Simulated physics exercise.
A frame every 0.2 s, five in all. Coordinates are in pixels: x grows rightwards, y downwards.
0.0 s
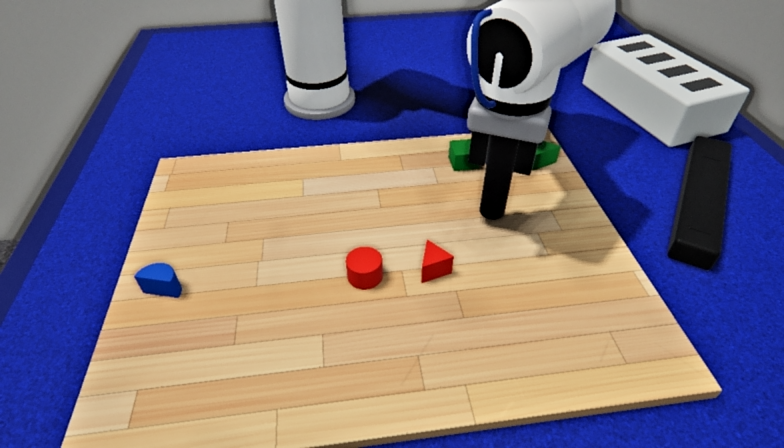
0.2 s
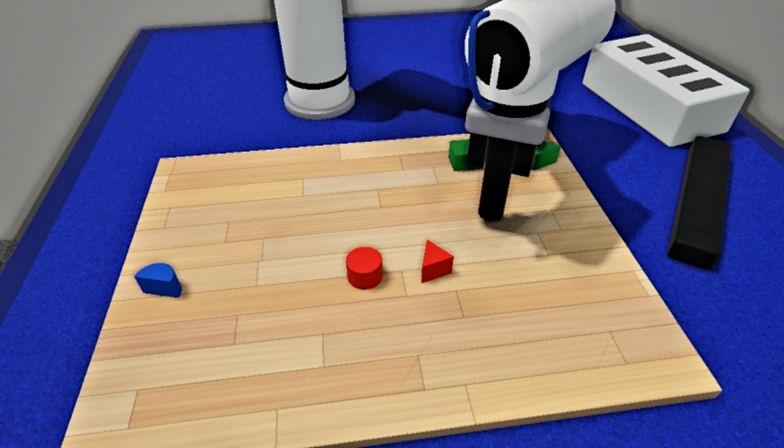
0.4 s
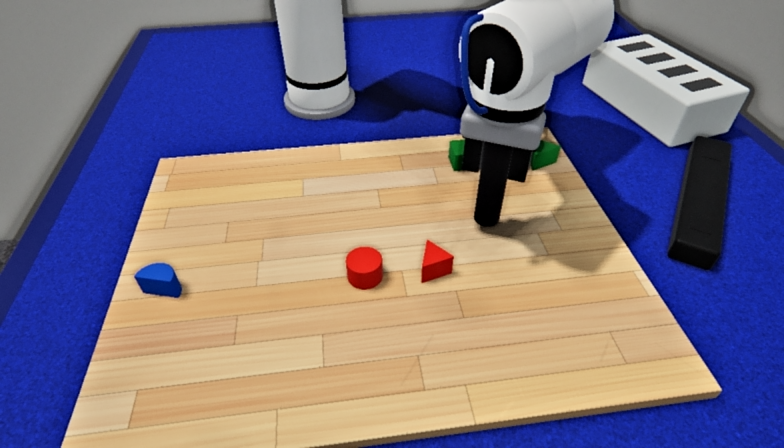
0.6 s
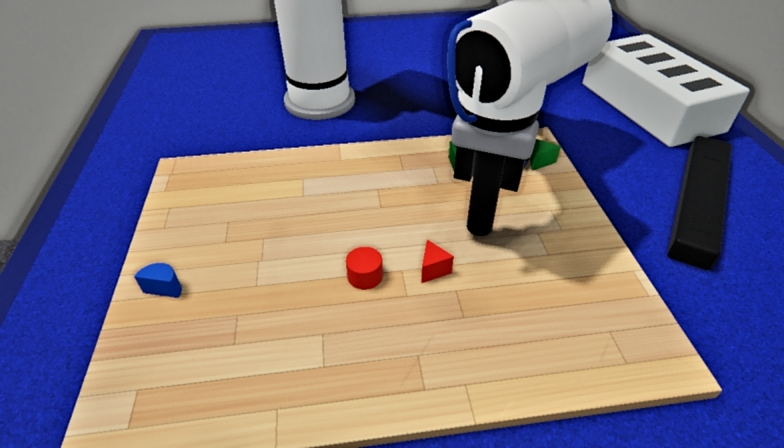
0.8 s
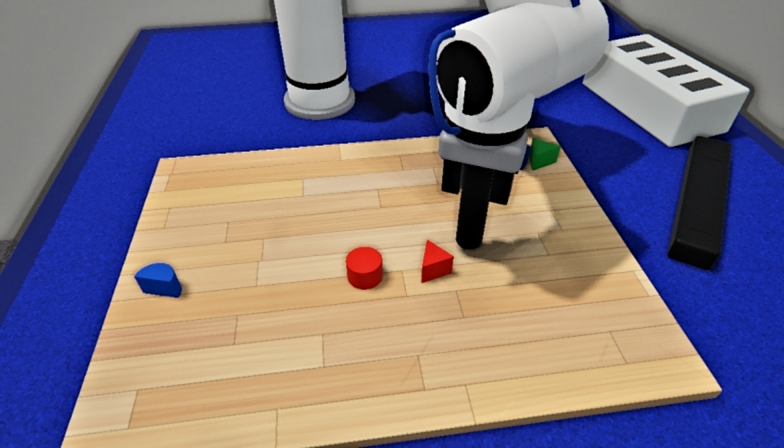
A robot arm moves its black rod slowly down and left toward the red triangular block.
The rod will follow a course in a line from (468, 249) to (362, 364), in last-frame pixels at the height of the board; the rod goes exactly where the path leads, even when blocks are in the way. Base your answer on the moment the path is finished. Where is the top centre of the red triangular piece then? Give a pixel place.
Just about (401, 270).
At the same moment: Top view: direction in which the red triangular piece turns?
The answer is clockwise.
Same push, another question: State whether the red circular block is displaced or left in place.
Not moved.
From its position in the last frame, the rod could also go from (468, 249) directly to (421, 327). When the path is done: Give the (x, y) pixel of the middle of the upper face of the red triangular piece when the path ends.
At (419, 264).
What follows on the original path. One third of the way, rod (438, 274); red triangular piece (412, 265), turned 60° clockwise.
Two thirds of the way, rod (403, 312); red triangular piece (401, 270), turned 85° clockwise.
At the end, rod (361, 356); red circular block not moved; red triangular piece (401, 270), turned 85° clockwise.
